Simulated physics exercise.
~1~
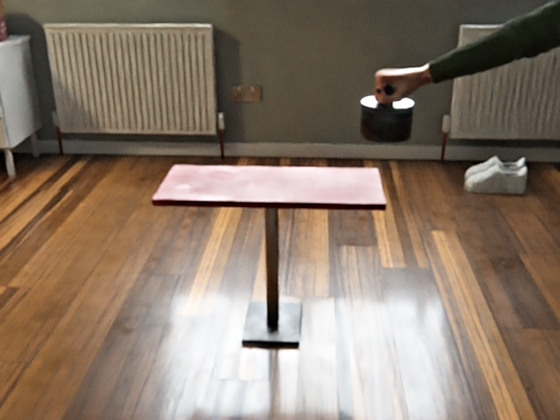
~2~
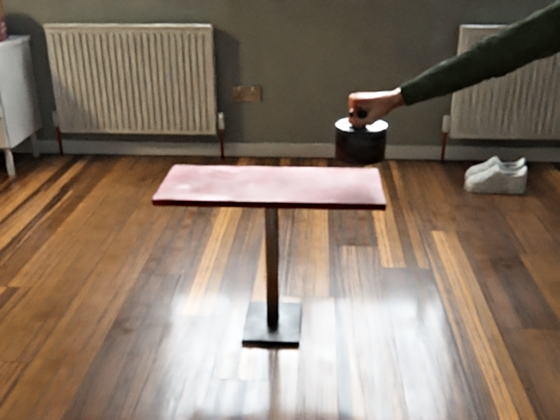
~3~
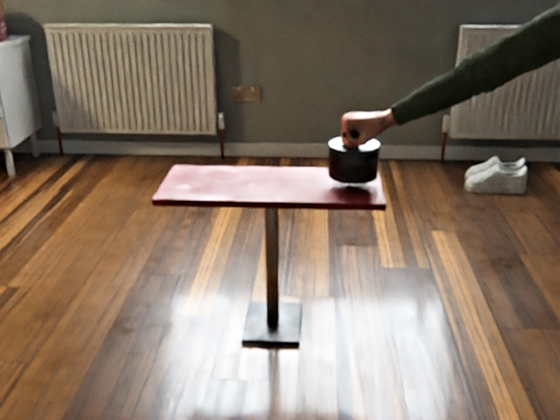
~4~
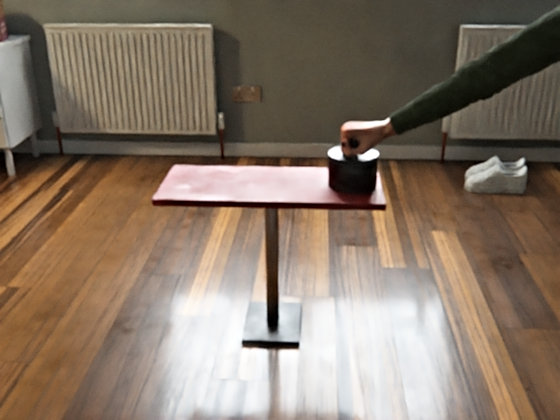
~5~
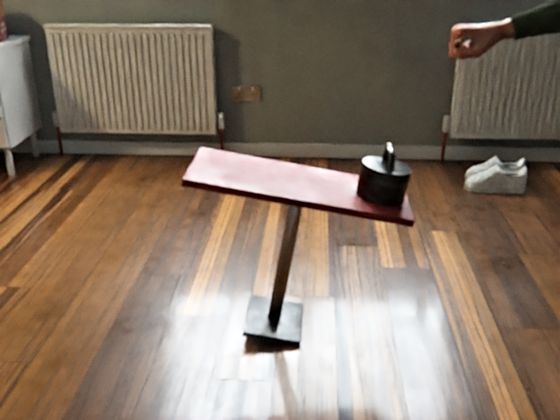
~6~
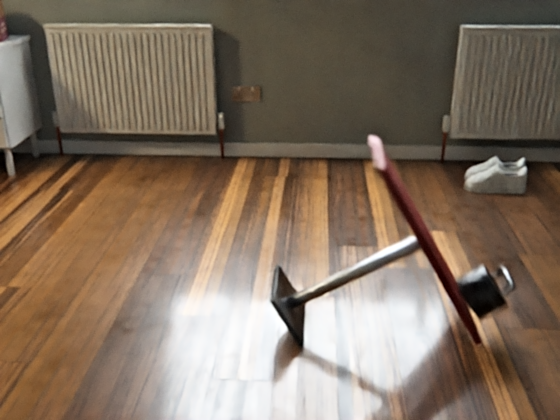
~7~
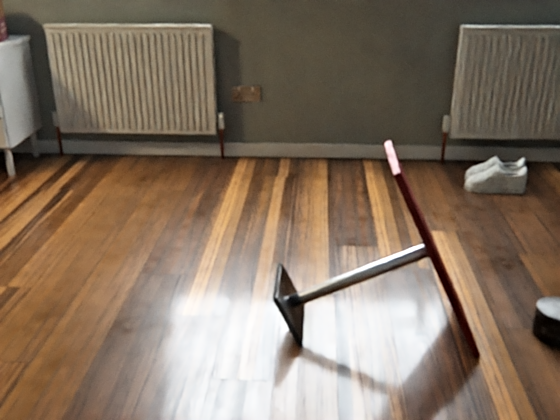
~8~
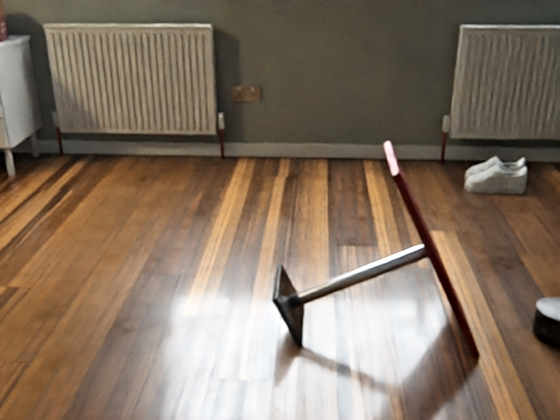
Red-topped stand tipping over to the right after a hand sets a dark lidded pot on its right end and lets go.
